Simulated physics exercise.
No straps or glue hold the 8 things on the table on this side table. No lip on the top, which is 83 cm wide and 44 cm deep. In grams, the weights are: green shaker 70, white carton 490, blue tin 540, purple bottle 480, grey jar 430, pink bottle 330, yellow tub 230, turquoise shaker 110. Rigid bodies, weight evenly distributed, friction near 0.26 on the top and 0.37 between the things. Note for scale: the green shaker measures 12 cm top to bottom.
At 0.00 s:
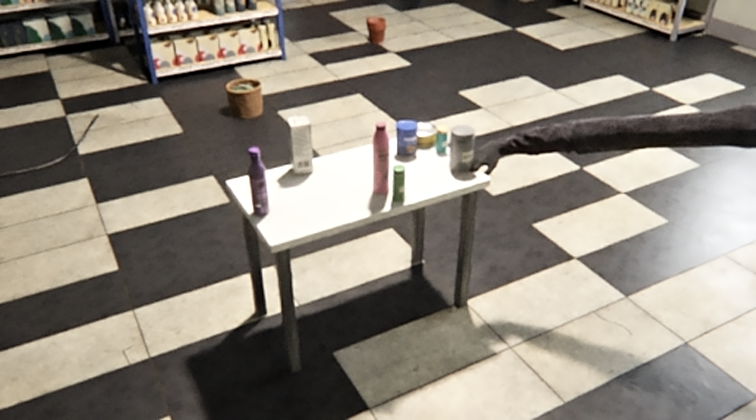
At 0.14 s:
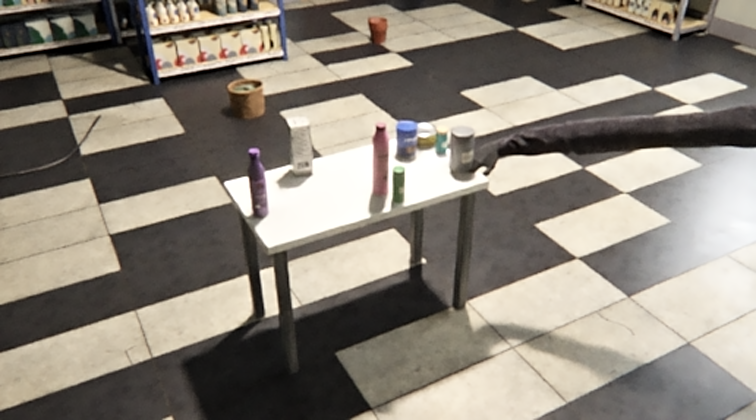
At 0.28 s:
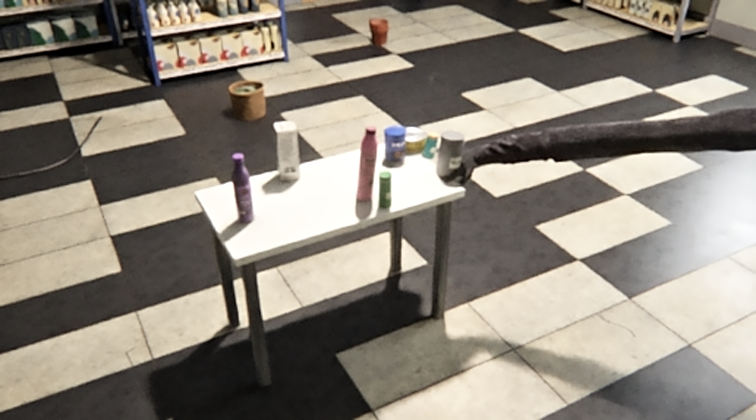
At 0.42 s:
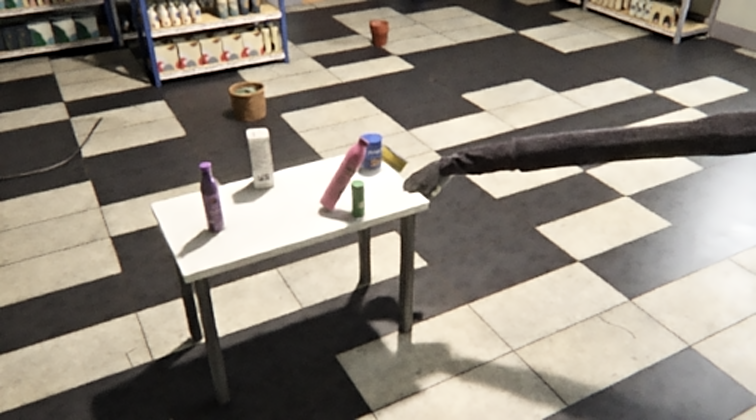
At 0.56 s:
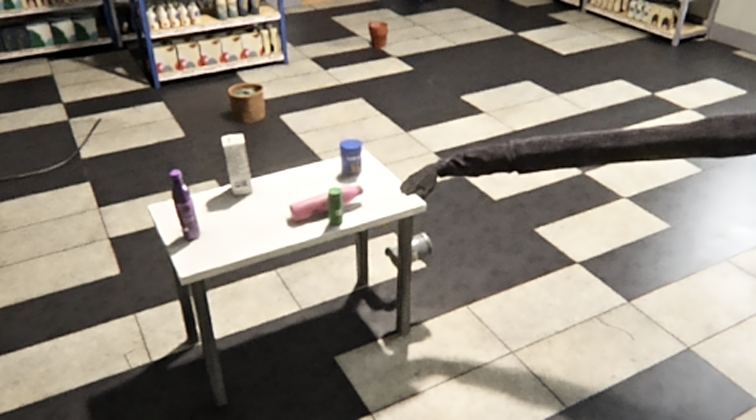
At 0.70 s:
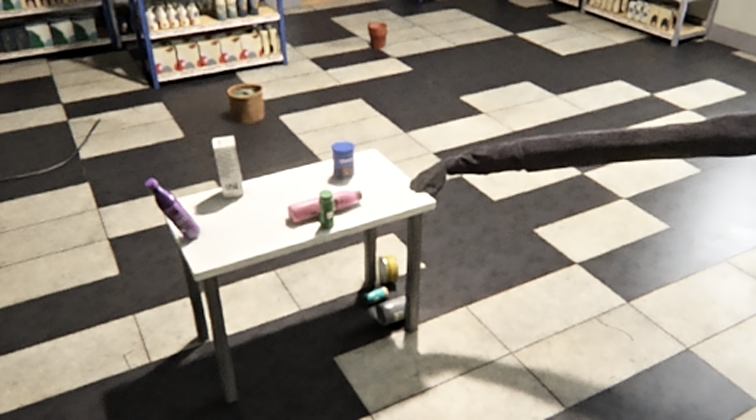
In a shop, a dark arm jolts a white table left, toppling and dropping several containers.
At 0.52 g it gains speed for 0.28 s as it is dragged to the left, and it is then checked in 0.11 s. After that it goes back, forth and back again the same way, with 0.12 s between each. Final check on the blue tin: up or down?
Does not capsize.
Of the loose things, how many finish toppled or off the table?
That makes 7.
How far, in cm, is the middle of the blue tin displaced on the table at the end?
Net shift near 27 cm.
After 1.10 s, purple bottle now off the table; blue tin slid 16 cm near (371, 153); pink bottle on its side.
After 1.60 s, table along by 28 cm; blue tin slid 9 cm near (317, 167); pink bottle on its side; white carton on its side.
At rest (2.7 s), off the table and tipped over, purple bottle, grey jar, yellow tub and turquoise shaker; tipped over on the table, green shaker, white carton and pink bottle; not toppled but over 5 cm from the start, blue tin. In the last view, blue tin near (344, 160).
